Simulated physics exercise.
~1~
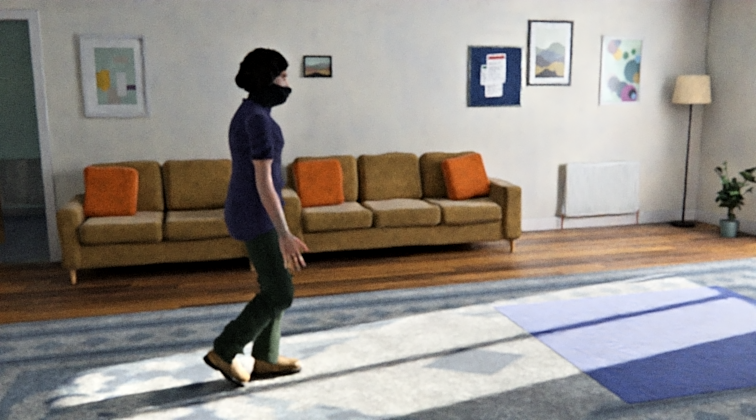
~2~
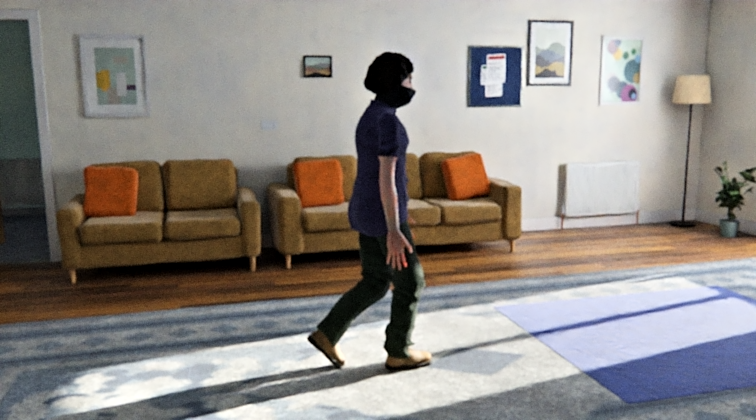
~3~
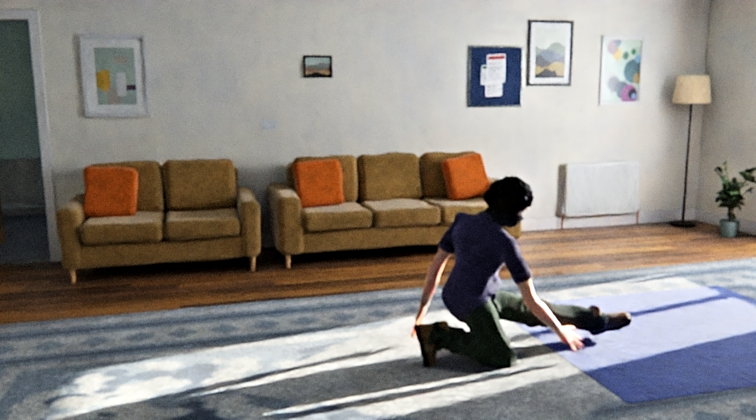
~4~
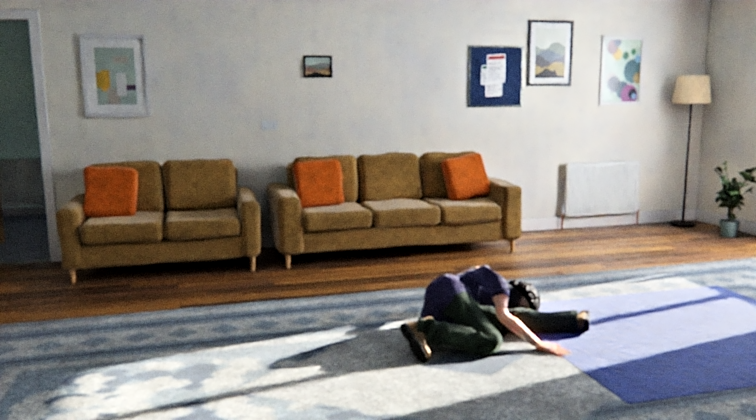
A person in a dark top and green trousers walked right across a sunlit living room past two brown sofas, then dropped to one knee with the other leg stretched forward, and ended folded low on the floor, hips short of the blue mat.
